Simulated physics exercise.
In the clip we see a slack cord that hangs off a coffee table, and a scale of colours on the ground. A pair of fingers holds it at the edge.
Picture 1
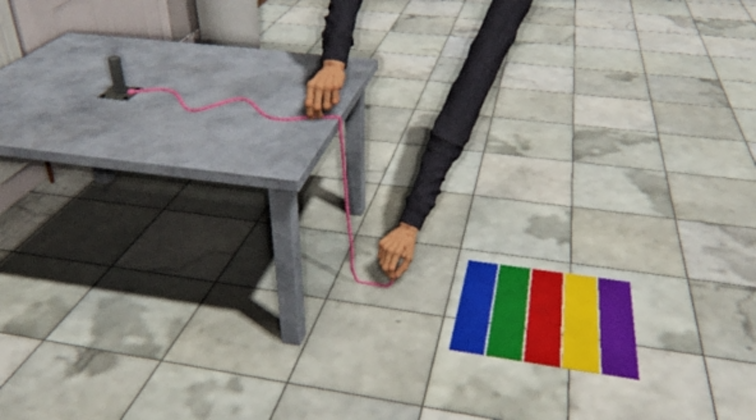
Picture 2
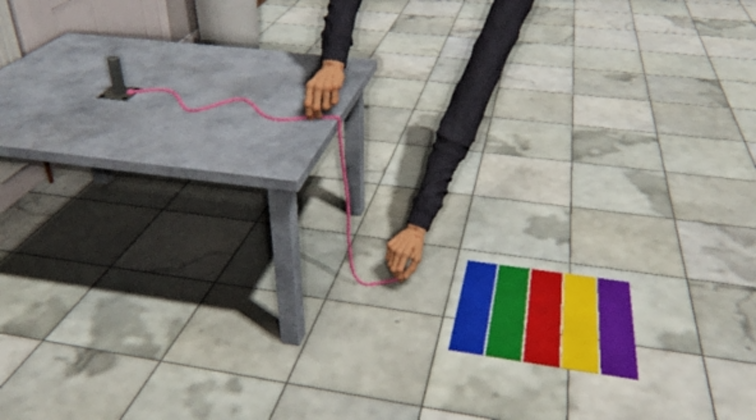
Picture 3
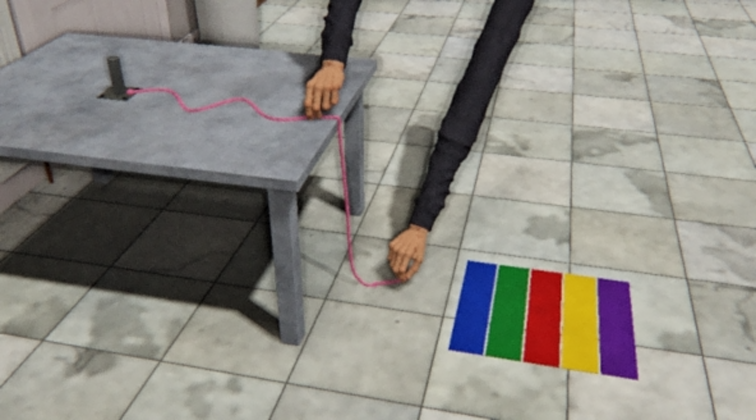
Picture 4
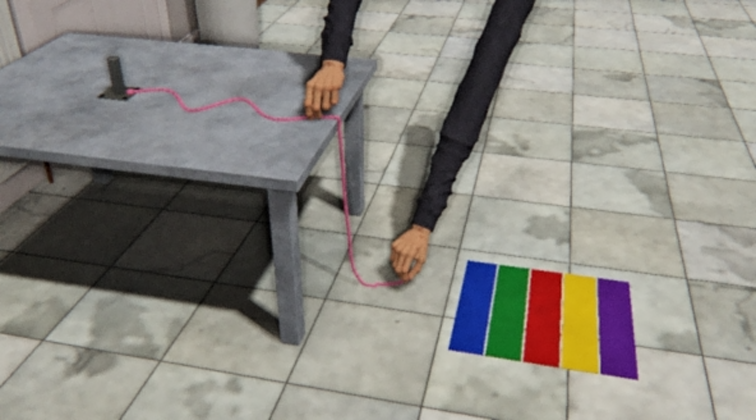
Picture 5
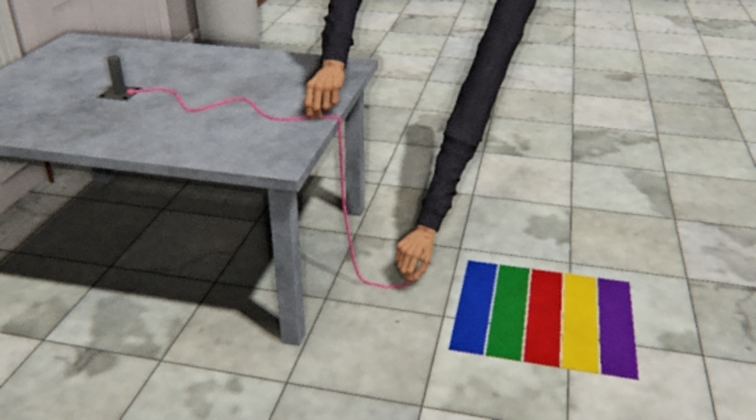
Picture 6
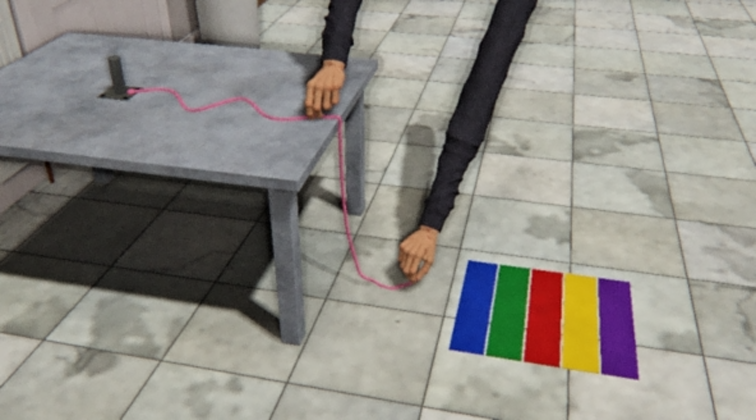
A hand holding the low end of a slack pink cord shifts slightly right near the floor, toward a panel of coloured stripes, while another hand keeps still on the cord at the edge of a grey table.
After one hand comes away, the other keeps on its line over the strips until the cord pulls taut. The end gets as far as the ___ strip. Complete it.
The end gets as far as the yellow strip.
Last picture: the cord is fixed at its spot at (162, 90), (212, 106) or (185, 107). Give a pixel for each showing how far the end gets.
Approximately at (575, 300), at (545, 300) and at (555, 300), in that order.
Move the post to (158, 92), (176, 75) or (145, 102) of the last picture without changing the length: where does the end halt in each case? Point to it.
First (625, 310), then (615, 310), and last (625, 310).
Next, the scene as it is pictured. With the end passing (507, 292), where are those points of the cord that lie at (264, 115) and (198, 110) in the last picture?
One heads to (318, 115) and the other heads to (226, 105).
Soon after, end near (507, 292); over green.
After that, end near (554, 299); over red.
At the stop, end near (582, 303); over yellow. It gets as far as the yellow strip.
